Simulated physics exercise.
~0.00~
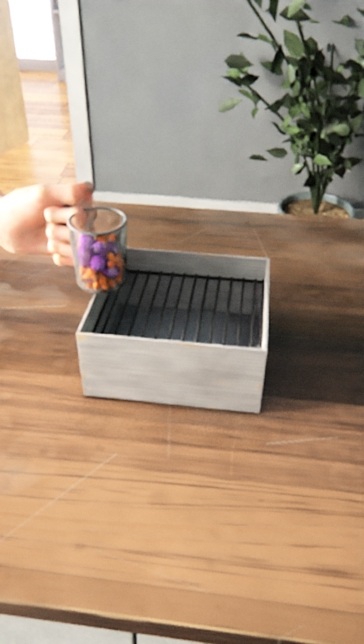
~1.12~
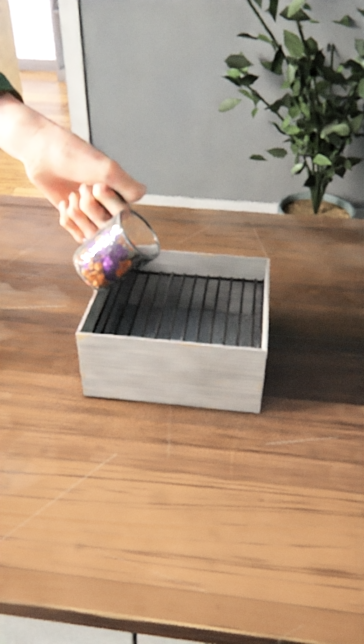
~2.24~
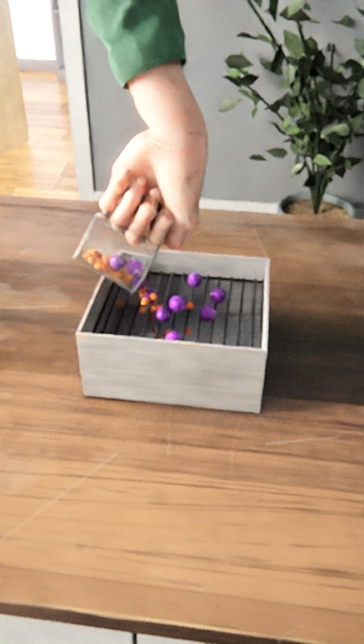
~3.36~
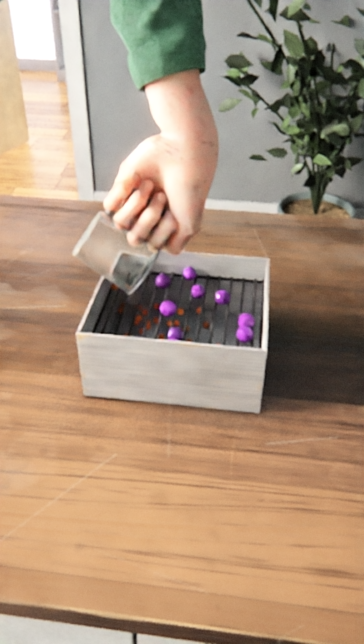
At first, a hand holds a clear glass cup filled with orange and purple pieces upright at the left side of a pale box with dark wires across it, on a wooden table. The hand tilts the cup toward the box, with the pieces still inside. As it tips further, purple and smaller orange pieces spill out and scatter to the right over the wires. The hand keeps turning the cup until it is empty. In the end, the purple pieces rest on top of the rack, while nearly all the orange ones have dropped through beneath it.
